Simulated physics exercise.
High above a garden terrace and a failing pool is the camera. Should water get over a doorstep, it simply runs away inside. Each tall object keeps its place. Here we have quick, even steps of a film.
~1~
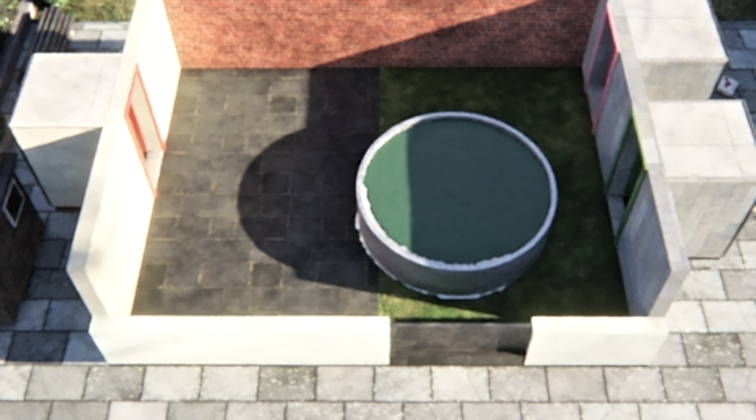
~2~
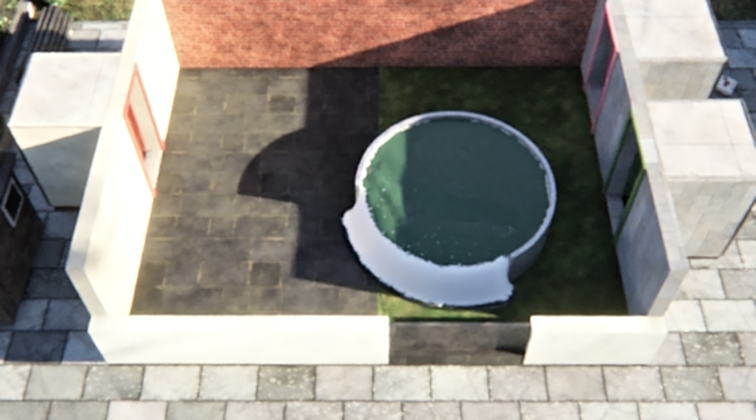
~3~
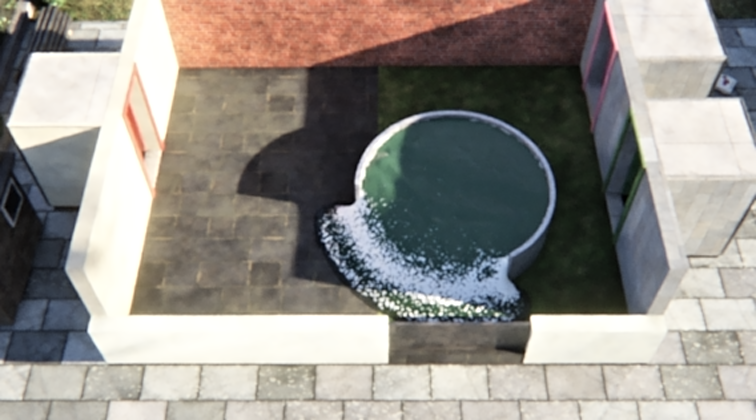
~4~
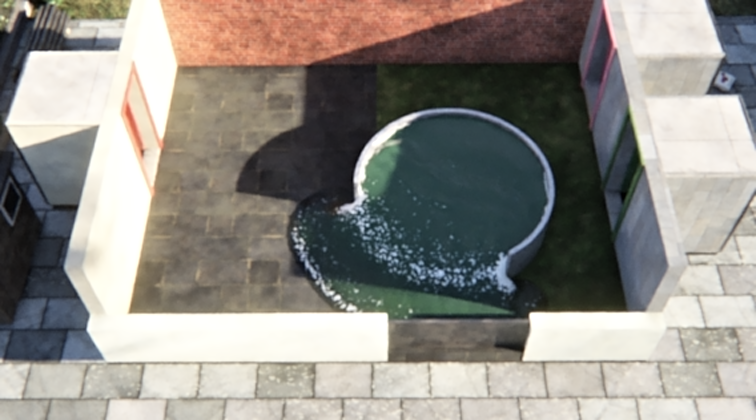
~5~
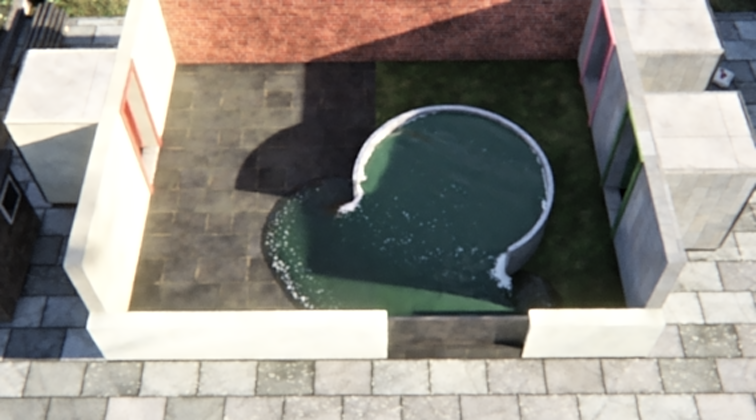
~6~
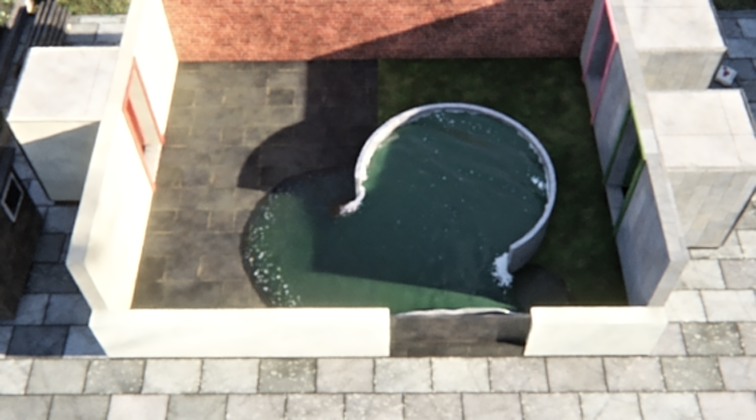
At first, a round tank of green water stands whole and still in a walled terrace, seen from high above. Then its near side gives way and white, foamy water bursts out toward the low front wall. The water darkens to green and spreads left across the paving in a widening, rounded pool.
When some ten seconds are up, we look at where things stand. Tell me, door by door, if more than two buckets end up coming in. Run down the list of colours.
Outcome: Red door: Over two pails; pink door: Two pails at most; green door: Over two pails.
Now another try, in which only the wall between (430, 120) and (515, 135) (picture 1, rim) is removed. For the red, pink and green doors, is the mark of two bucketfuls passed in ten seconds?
Result per door - red door: Exceeds; pink door: Exceeds; green door: Exceeds.
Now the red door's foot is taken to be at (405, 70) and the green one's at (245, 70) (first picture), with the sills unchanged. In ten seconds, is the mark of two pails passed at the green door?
Put simply, the green door gets past the mark.
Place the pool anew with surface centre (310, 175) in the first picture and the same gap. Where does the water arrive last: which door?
Bringing up the rear is the pink one.
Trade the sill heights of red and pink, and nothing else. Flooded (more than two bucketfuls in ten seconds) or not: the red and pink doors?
Note: Red door sub-threshold; pink door above threshold.
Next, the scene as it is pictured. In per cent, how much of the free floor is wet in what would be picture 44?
I'd put it at roughly 95 per cent.
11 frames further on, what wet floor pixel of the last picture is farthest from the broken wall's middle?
About at (162, 147).
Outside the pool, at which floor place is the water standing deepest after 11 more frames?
Check close to (137, 334).
A moment on, water covers 40 % of the floor; the red door not reached, the pink door not reached, the green door not reached.
Next, water covers 40 % of the floor; the red door wet at the sill, nothing in, the pink door not reached, the green door wet at the sill, nothing in.
Then, water covers 65 % of the floor; the red door over two buckets in, the pink door not reached, the green door under two buckets in.
Later, water covers 95 % of the floor; the red door far over two buckets in, the pink door wet at the sill, nothing in, the green door over two buckets in.
In the end, water covers 100 % of the floor; the red door far over two buckets in, the pink door wet at the sill, nothing in, the green door over two buckets in.
